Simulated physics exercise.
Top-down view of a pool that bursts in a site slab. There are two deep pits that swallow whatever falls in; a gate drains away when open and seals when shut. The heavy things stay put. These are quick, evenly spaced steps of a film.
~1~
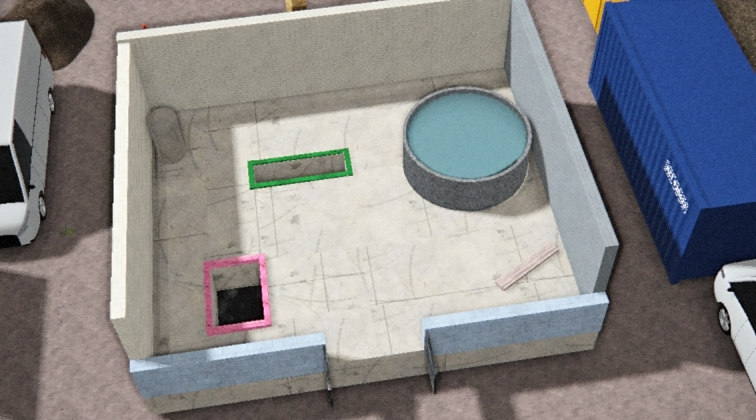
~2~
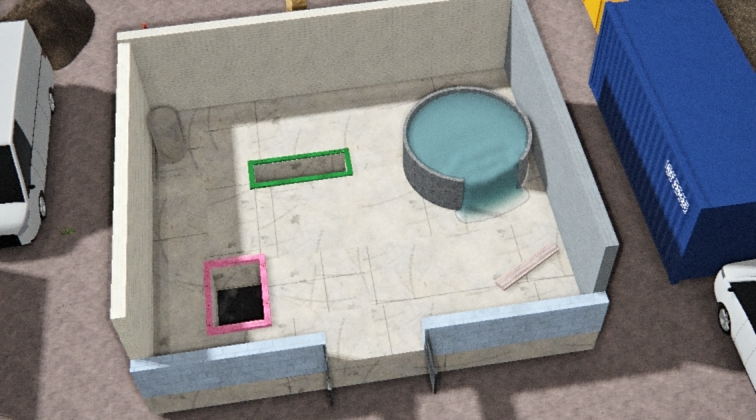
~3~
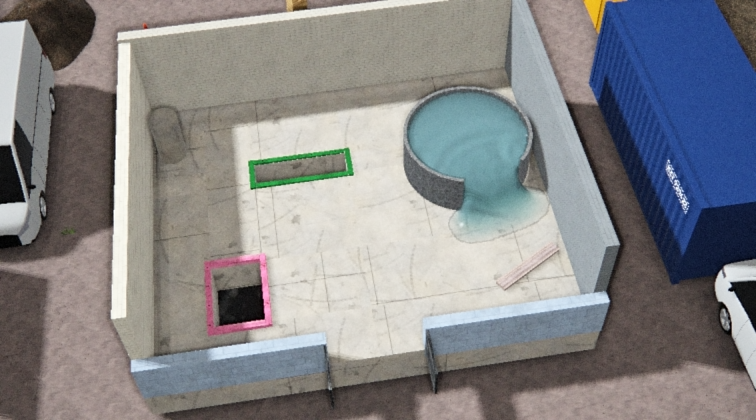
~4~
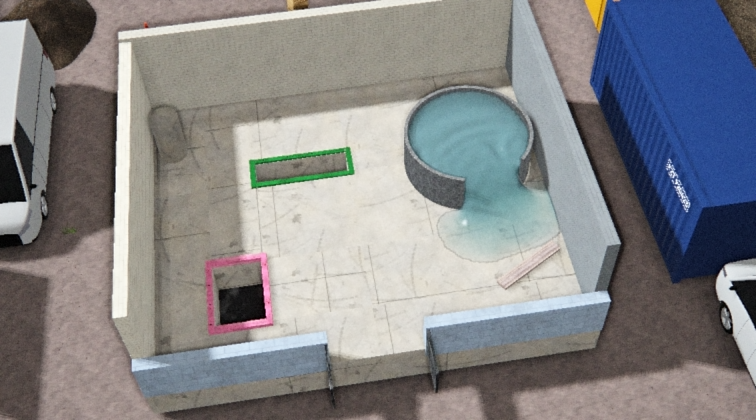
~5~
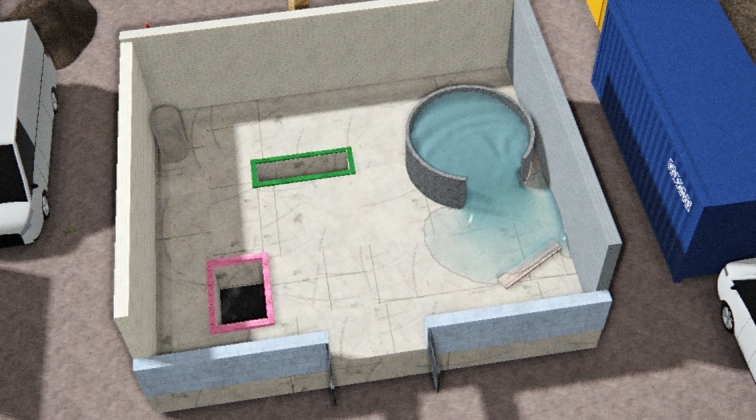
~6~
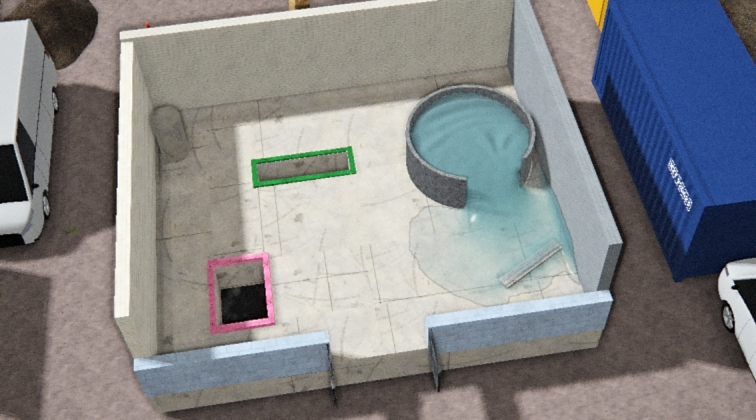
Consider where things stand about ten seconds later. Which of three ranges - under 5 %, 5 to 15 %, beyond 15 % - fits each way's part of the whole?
The gate claims an in-between share - five to fifteen per cent; the pink pit claims an in-between share - five to fifteen per cent; the green pit claims a light share - short of five per cent.
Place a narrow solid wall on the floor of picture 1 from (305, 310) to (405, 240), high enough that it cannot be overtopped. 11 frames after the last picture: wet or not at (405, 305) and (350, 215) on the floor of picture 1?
In the listed order, the first spot is swamped and the second is spared.
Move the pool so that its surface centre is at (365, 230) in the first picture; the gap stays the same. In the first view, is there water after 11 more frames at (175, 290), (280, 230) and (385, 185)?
Taking them as they were asked, they come out bone dry, bone dry, bone dry.
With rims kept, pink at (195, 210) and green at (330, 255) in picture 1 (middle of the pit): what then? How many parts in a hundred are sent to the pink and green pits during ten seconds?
Pink share 6%, green share 10%.
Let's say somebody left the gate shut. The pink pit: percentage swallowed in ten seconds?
I'd say the pink pit gets around 15 percent.
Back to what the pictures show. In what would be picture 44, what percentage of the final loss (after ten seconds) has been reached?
About 70 per cent.
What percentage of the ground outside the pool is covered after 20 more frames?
Estimated share: About 45 %.
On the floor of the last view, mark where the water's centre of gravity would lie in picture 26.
Close to (462, 233).
A moment on, water covers 20 % of the floor; the gate 0 %, the pink pit 0 %, the green pit 0 %.
Next, water covers 20 % of the floor; the gate 1 %, the pink pit 0 %, the green pit 0 %.
Then, water covers 45 % of the floor; the gate 3 %, the pink pit 1 %, the green pit 0 %.
Later, water covers 70 % of the floor; the gate 7 %, the pink pit 9 %, the green pit 0 %.
In the end, water covers 90 % of the floor; the gate 11 %, the pink pit 13 %, the green pit 0 %.
